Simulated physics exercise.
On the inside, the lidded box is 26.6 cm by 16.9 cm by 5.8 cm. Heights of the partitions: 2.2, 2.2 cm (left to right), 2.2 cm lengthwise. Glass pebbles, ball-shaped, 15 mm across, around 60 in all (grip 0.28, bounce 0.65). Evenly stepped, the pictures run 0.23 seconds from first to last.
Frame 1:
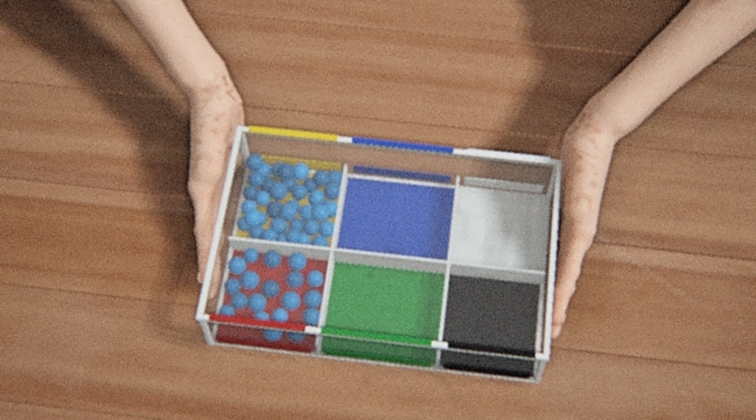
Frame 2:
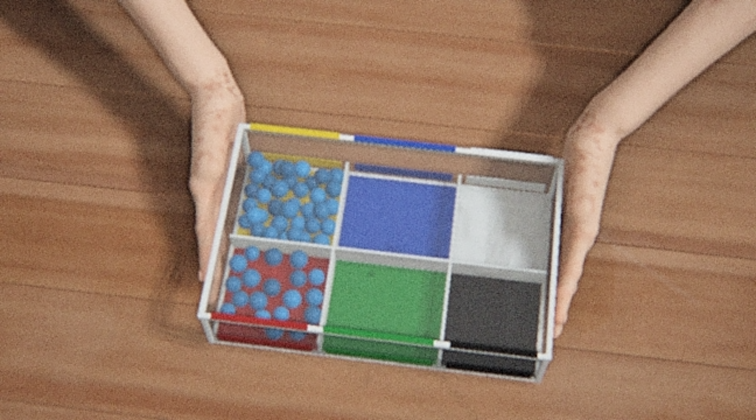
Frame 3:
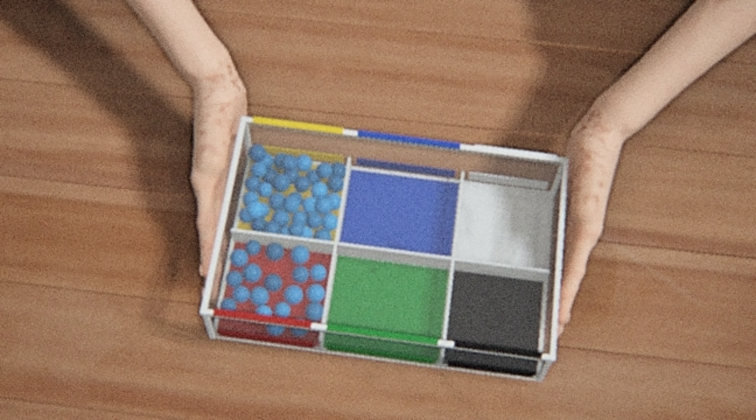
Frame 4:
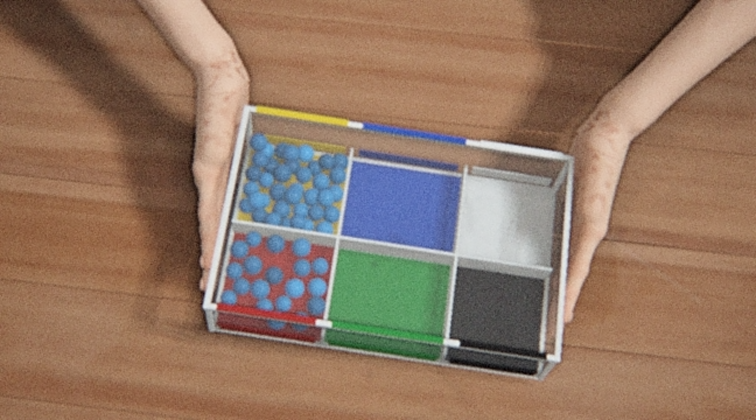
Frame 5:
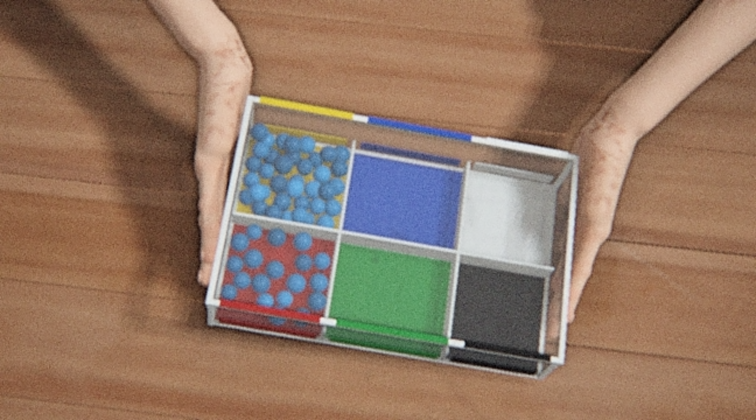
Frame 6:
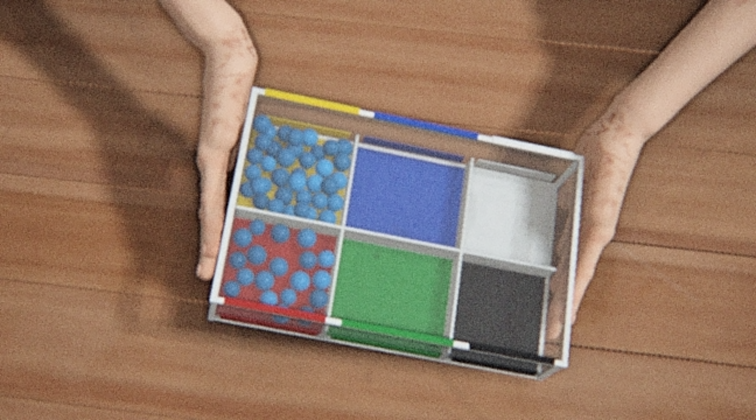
On a wooden plank surface seen from above, a clear lidded box sits between two hands reaching in from the top, one at each side. Its six compartments are yellow, blue and white along the back and red, green and black along the front, with blue balls only in the yellow and red ones. The hands slowly tilt the box, its left side rising and its right side dipping slightly, while the balls barely shift within their compartments and the camera stays still.
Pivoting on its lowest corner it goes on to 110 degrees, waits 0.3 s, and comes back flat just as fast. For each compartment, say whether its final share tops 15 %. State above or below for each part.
Red: Below. Blue: Below. Green: Below. Yellow: Below. White: Below. Black: Above.
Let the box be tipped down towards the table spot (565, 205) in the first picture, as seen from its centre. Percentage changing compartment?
Roughly 100 % of the pieces.
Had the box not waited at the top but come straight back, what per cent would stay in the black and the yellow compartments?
Result - black: 90 %; yellow: 0 %.
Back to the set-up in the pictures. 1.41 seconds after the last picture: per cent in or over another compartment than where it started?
100 %.
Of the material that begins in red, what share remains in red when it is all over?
My estimate is roughly 0 percent.
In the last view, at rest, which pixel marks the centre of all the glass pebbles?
Once everything settles, the centre is around (500, 323).
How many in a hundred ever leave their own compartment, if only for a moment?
Estimate: Near 100 %.
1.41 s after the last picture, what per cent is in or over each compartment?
Red = 0, blue = 0, green = 25, yellow = 0, white = 5, black = 70 (per cent).
Then, 1.41 s after the last picture, tilt 110 degrees; green 25 %, white 5 %, black 70 %.
Then, 2.35 s after the last picture, tilt 56 degrees; green 5 %, white 5 %, black 90 %.
Then, 3.28 s after the last picture, tilt 0 degrees; green 5 %, white 5 %, black 90 %.
In the end, red 0 %, blue 0 %, green 5 %, yellow 0 %, white 5 %, black 90 %.
